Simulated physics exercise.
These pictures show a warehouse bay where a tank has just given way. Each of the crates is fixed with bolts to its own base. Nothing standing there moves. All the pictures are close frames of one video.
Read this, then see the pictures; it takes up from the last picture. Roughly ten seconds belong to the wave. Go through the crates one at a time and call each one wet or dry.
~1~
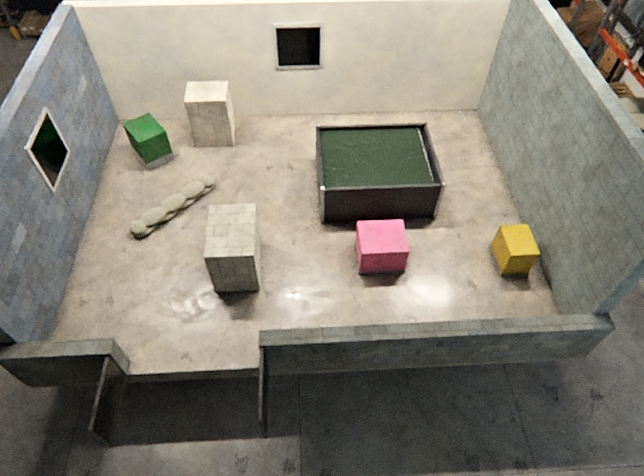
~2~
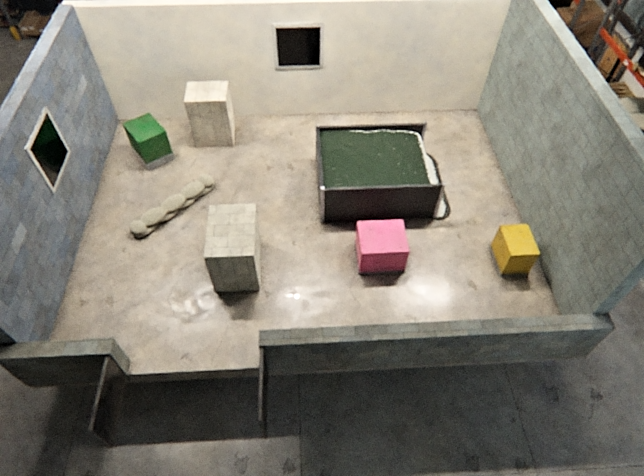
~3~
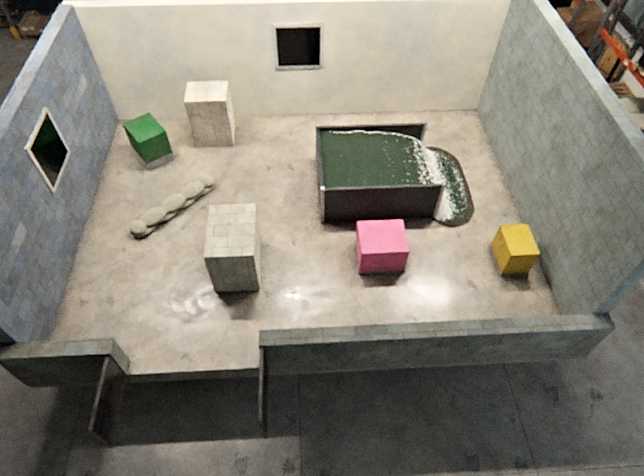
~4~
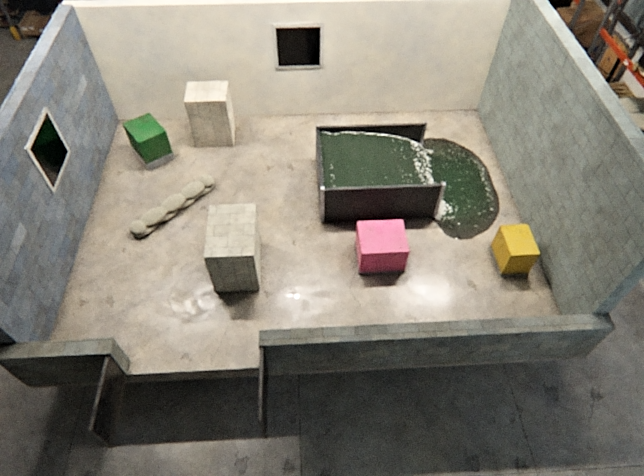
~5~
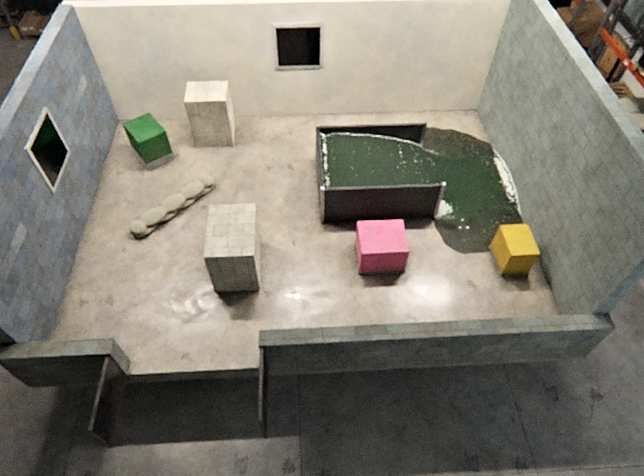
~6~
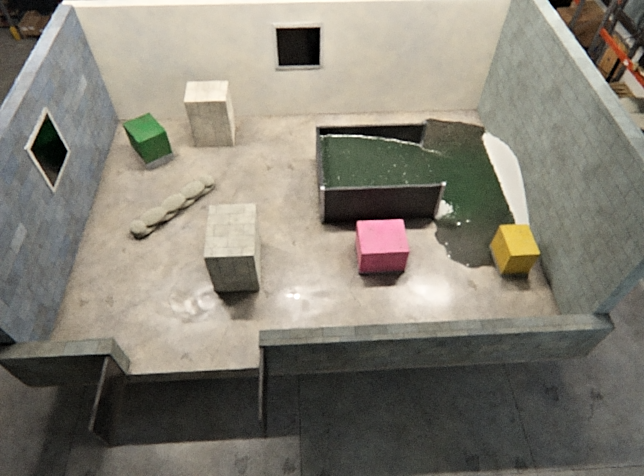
The yellow crate is wet. The green crate is dry. The pink crate is wet.
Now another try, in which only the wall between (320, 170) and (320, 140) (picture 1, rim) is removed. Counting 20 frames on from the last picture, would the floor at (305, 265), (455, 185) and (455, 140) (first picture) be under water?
So it's nothing at the first, nothing at the second and nothing at the third.
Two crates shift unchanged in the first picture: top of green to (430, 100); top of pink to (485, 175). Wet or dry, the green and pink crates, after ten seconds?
The green crate gets flooded, while the pink crate gets flooded.
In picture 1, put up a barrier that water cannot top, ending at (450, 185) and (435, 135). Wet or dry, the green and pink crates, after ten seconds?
Green crate is left untouched; pink crate is flooded.
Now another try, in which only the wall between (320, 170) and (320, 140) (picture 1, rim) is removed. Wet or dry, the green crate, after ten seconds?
As it turns out, green is swamped.
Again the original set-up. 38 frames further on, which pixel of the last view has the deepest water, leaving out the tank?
Somewhere near (240, 136).
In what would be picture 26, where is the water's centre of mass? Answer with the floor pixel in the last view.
Point: (419, 192).
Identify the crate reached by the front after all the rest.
It would be the crate marked green.
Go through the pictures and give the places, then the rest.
In the first frame, the open tank at (377, 157) is whole and still.
In the second frame, water pours out at (426, 176) and has run to a hidden place.
In the third frame, the front is at (442, 152), out from the gap at (426, 177).
In the fourth frame, the front is at (453, 144), out from the gap at (426, 178).
In the fifth frame, water pours out at (426, 178) and has run to (491, 148).
In the sixth frame, water pours out at (426, 178) and has run to (484, 130).
A moment on, water covers 15 % of the floor; the yellow crate water round its plinth, the green crate not reached, the pink crate not reached.
Next, water covers 25 % of the floor; the yellow crate water round its plinth, the green crate not reached, the pink crate not reached.
Then, water covers 50 % of the floor; the yellow crate water round its plinth, the green crate not reached, the pink crate water round its plinth.
Later, water covers 90 % of the floor; the yellow crate water round its plinth, the green crate water round its plinth, the pink crate water round its plinth.
In the end, water covers 100 % of the floor; the yellow crate was topped, the green crate stayed above the water, the pink crate was topped.
